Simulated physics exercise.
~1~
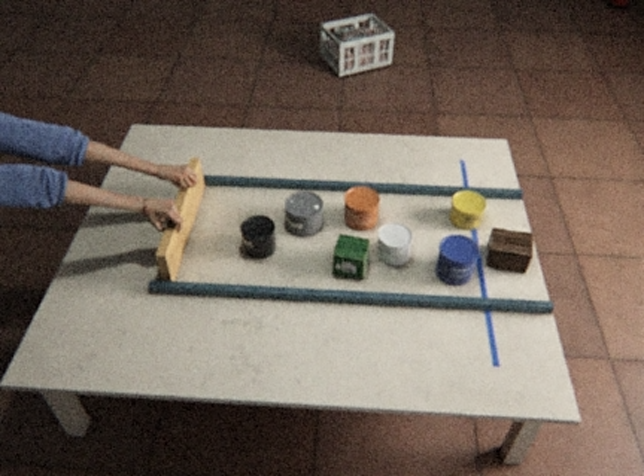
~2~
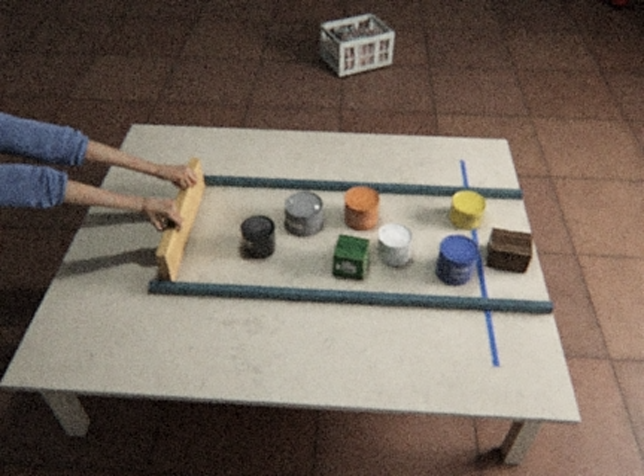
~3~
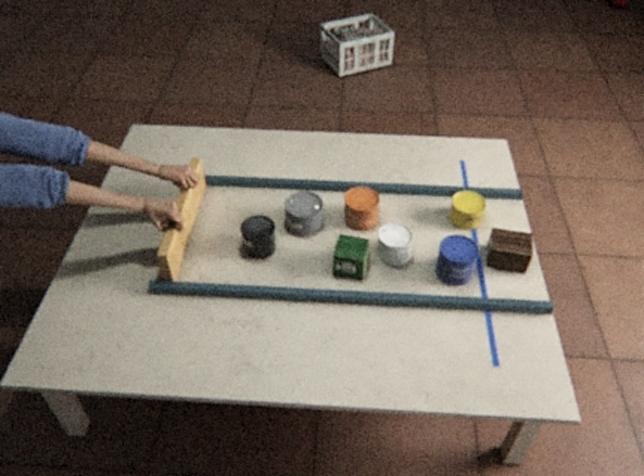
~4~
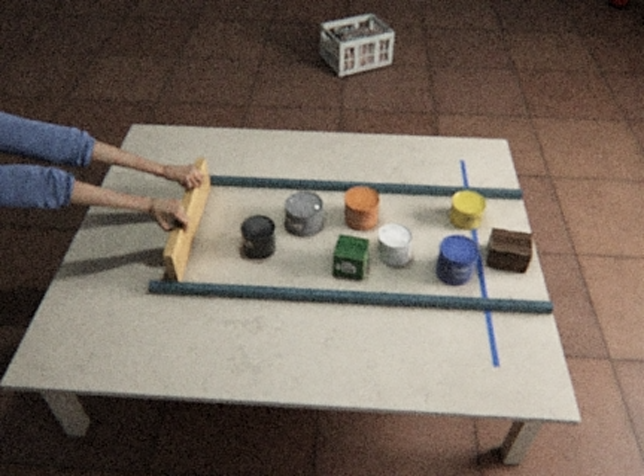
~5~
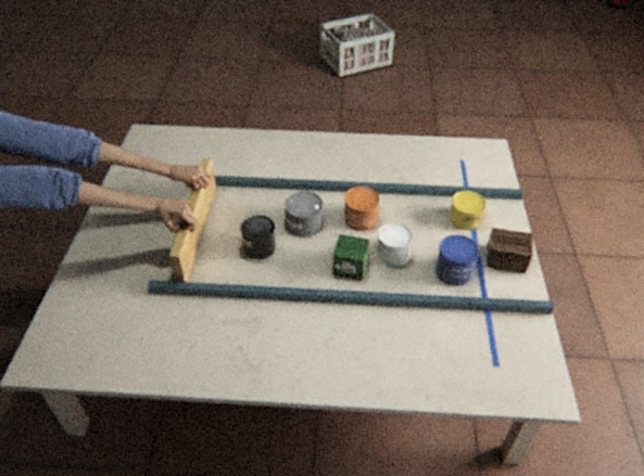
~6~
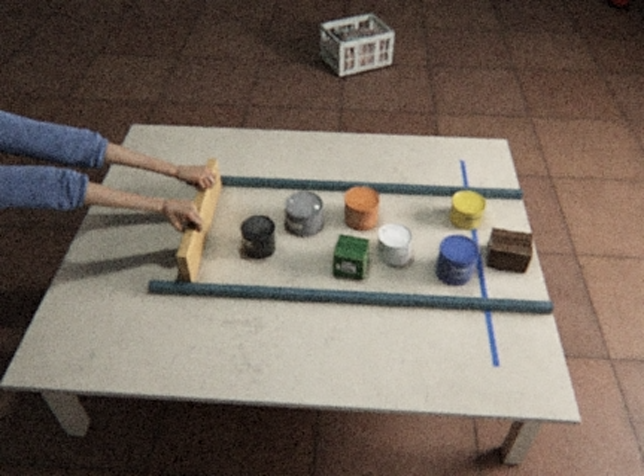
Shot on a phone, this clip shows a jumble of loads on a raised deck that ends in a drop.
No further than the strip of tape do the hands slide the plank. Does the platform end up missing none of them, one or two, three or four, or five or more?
Lost: One or two.
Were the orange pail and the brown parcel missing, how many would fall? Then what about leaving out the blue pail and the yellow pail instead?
You'd see 0 fallen, and 1 in the other try.
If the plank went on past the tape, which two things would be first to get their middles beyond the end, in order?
Order: Brown parcel ahead of yellow pail.
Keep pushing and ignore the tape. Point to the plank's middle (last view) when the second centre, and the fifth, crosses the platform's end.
Earlier crossing: About (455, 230); later crossing: About (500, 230).
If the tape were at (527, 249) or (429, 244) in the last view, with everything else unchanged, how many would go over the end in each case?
So it's 8 the first time and 0 the second time.
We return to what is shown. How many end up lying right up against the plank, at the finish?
The count in contact is 3.
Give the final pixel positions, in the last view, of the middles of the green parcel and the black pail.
The green parcel comes to rest at (503, 280), and the black pail comes to rest at (499, 247).
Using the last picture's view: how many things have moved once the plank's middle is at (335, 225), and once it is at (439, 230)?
4 and 8.
Soon after, none off yet; brown parcel at rest near (509, 250); yellow pail at rest near (467, 211); blue pail at rest near (457, 260).
In the end, the number that fall off is one or two; gone, yellow pail and brown parcel.
